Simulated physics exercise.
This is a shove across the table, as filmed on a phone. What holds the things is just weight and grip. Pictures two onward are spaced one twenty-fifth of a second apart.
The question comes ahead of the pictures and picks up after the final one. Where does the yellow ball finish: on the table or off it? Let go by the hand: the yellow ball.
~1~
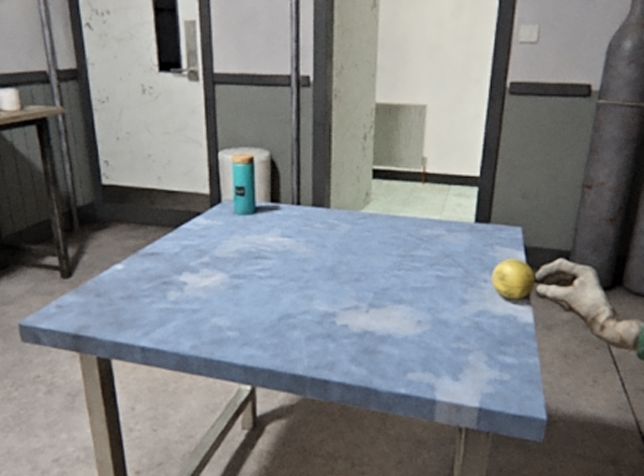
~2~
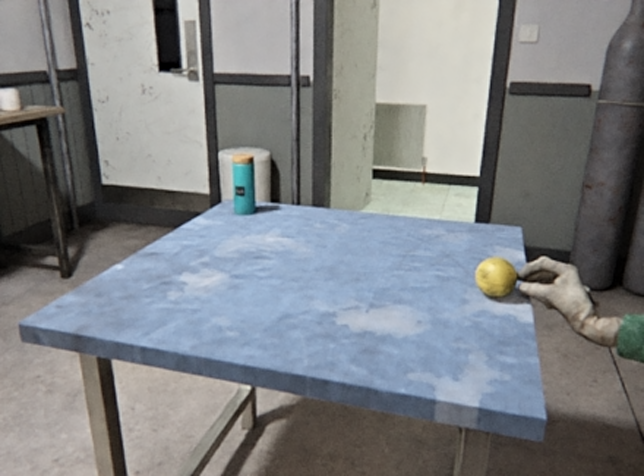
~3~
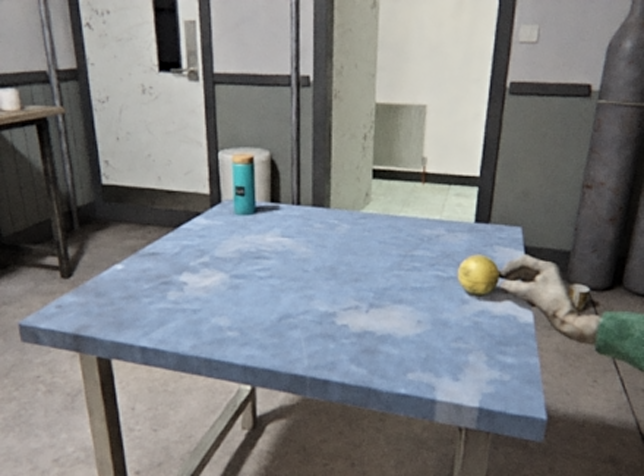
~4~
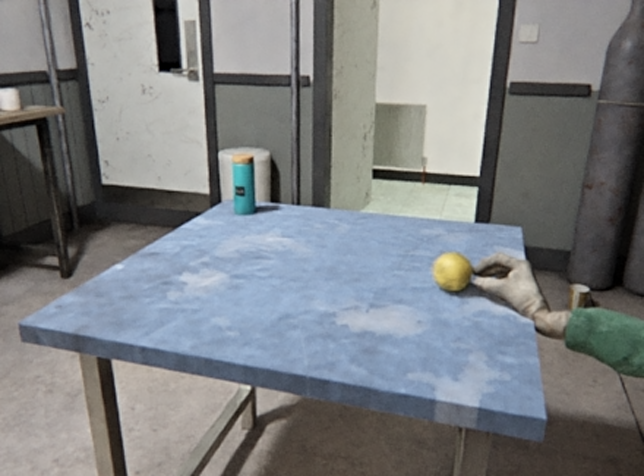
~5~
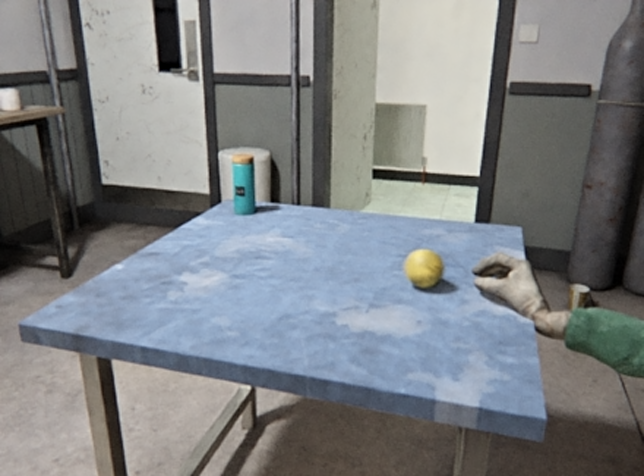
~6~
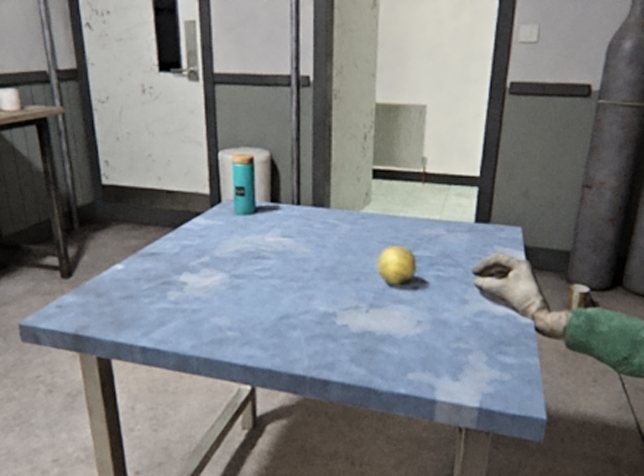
Off it.
Then, 0.30 s later than the last frame, yellow ball moved well along near (220, 244).
Then, 0.70 s later than the last frame, yellow ball now off the table.
When it is over, off the table, yellow ball.
